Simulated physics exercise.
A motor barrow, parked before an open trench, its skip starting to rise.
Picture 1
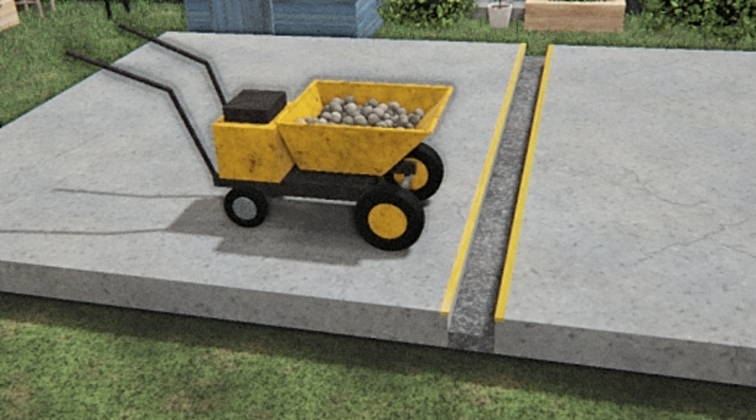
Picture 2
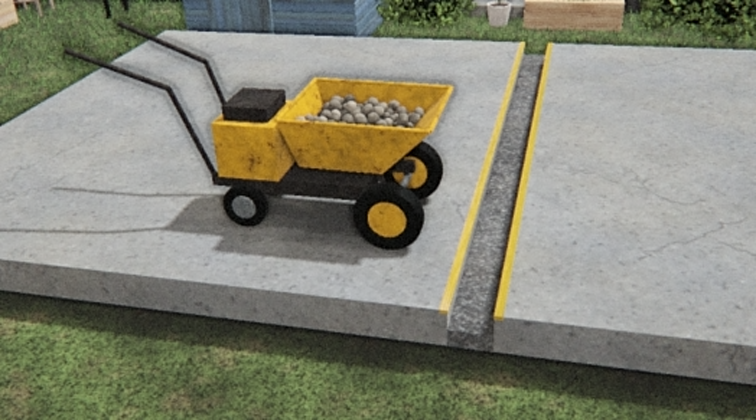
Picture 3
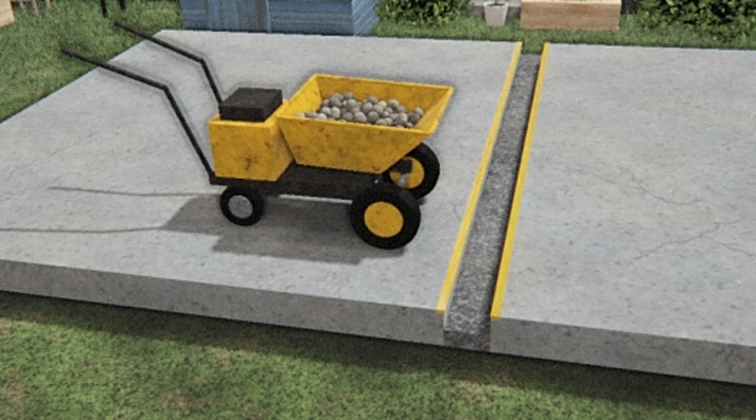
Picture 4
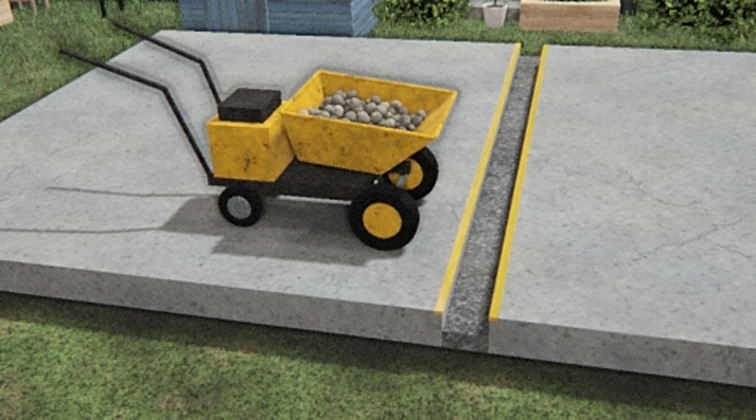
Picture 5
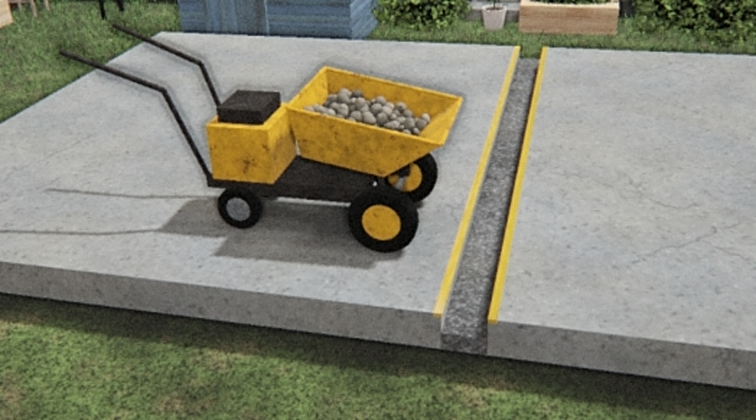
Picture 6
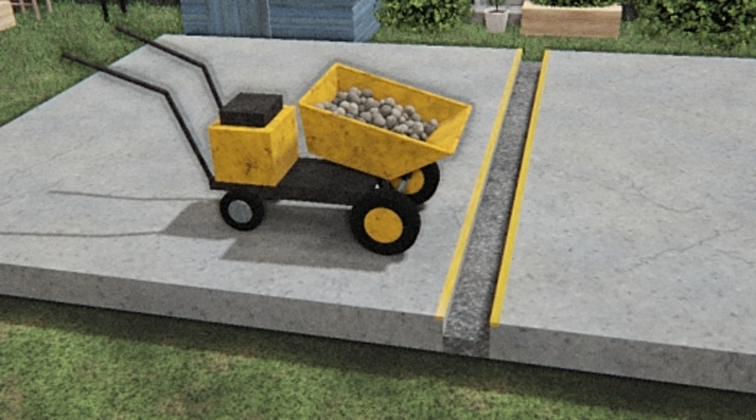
A yellow motor barrow stands before a narrow trench and tilts its pebble-filled skip forward.
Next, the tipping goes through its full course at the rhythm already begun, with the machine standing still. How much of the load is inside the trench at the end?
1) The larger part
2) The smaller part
2, the smaller part.
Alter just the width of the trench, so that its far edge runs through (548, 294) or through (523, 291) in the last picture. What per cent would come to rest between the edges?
Roughly 90 % first, 60 % second.
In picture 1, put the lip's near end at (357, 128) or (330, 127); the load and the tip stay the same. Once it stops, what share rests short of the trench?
Try 1 about 30 %, try 2 about 50 %.
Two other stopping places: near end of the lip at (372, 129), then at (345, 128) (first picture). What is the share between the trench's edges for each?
The share would be near 60 percent, and then near 40 percent.
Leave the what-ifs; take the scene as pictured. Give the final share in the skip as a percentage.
Roughly 10 per cent of the load.
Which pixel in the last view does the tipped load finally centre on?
Near pixel (532, 234).
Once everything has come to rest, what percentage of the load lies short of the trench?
Share: Near 0 %.
Soon after the last picture, skip tipped steeply; all in the skip.
A little later, skip tipped steeply; about two thirds in the skip; a stray few in or heaped over the trench; about a quarter beyond it; a stray few falling.
Later still, skip tipped right over; a small part in the skip; about a quarter in or heaped over the trench; about two thirds beyond it.
By the end, skip tipped right over; a small part in the skip; about a quarter in or heaped over the trench; about two thirds beyond it.
